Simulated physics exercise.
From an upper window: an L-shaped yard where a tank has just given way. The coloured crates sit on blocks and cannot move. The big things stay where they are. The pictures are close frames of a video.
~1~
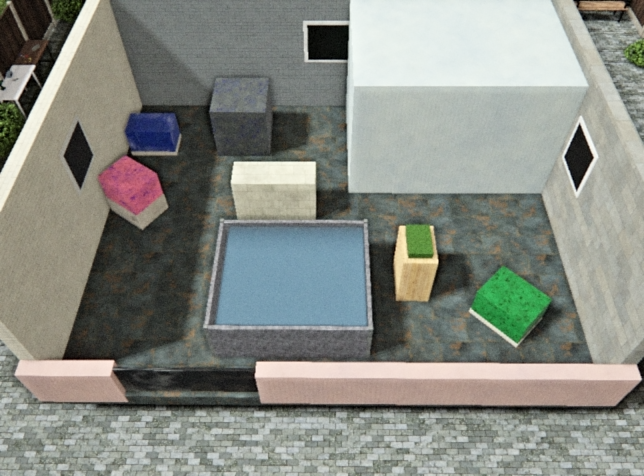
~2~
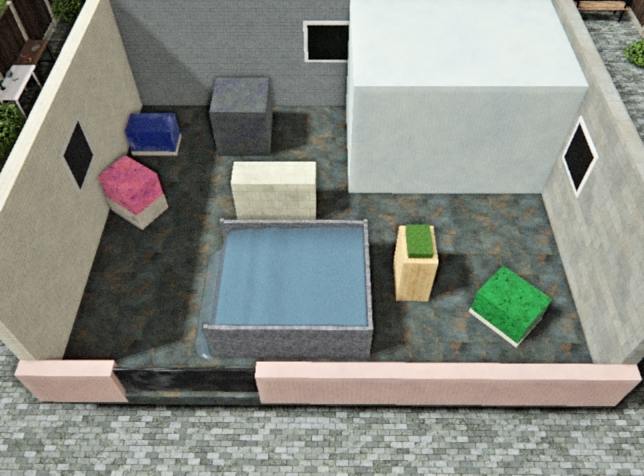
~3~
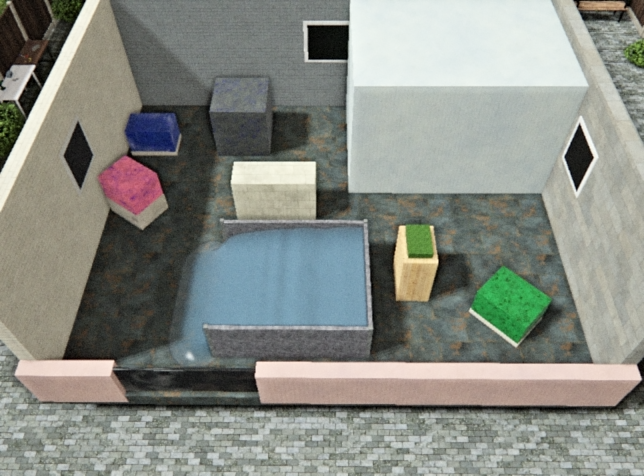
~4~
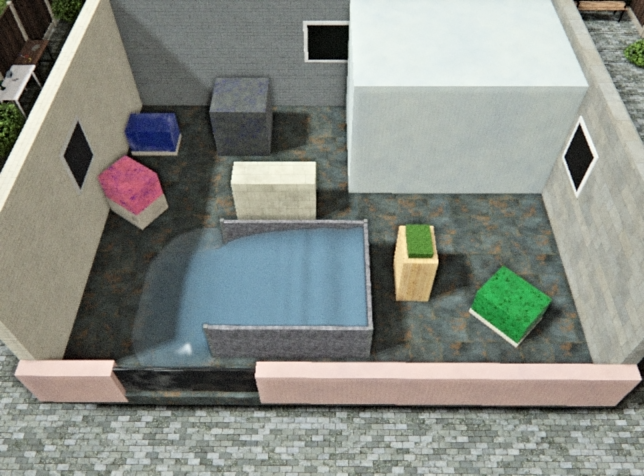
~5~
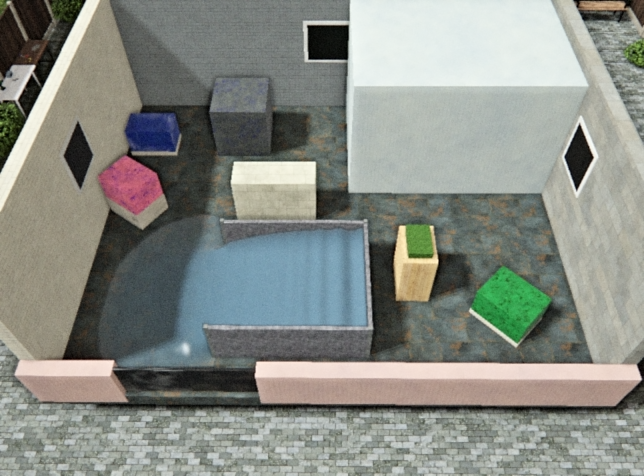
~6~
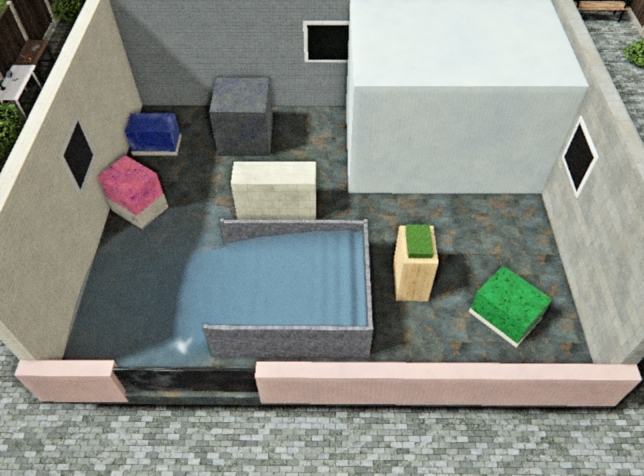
The video shows a walled yard with coloured blocks and a grey-rimmed tank of still blue water; the tank's left side opens, and water pours out leftward, spreading in a widening curved sheet across the dark floor.
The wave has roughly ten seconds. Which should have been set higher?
In the end: The pink crate gets wet; the green crate gets wet; the blue crate gets wet.
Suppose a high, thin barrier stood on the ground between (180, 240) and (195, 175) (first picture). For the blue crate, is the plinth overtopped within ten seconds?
In short: The blue one takes water.
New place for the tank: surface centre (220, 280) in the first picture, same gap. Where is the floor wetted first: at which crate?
That is the one in pink.
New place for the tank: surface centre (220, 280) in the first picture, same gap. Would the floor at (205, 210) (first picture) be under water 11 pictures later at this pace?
There: Awash.
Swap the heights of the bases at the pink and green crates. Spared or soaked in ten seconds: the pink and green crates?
Then: The pink crate is topped, the green crate is safe.
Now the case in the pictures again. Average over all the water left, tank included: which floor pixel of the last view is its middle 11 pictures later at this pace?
Close to (184, 294).
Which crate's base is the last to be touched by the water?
Last comes the green crate.
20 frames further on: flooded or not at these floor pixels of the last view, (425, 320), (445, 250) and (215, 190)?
As listed: No water, not flooded, wet.
A moment on, water covers 25 % of the floor; the pink crate water round its plinth, the green crate not reached, the blue crate not reached.
Next, water covers 30 % of the floor; the pink crate water round its plinth, the green crate not reached, the blue crate water round its plinth.
Then, water covers 45 % of the floor; the pink crate water round its plinth, the green crate not reached, the blue crate water round its plinth.
Later, water covers 90 % of the floor; the pink crate water round its plinth, the green crate water round its plinth, the blue crate water round its plinth.
In the end, water covers 100 % of the floor; the pink crate was topped, the green crate was topped, the blue crate was topped.
